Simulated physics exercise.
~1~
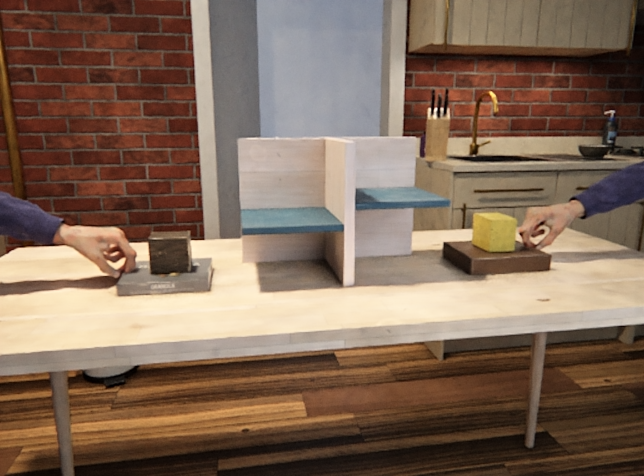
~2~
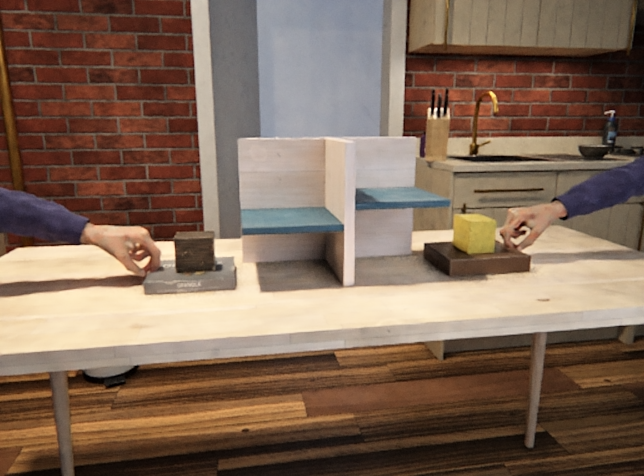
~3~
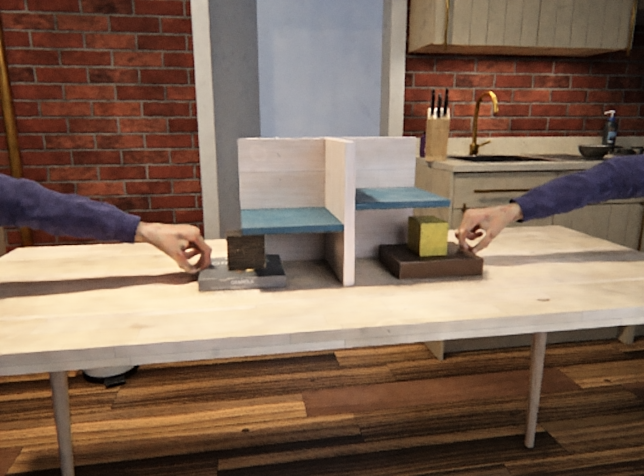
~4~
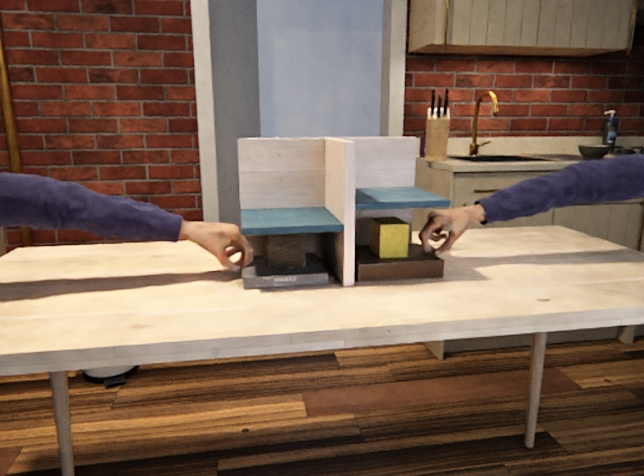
Two trays carrying a black block and a yellow block, pushed inward by hands, sliding beneath blue shelves without touching them.
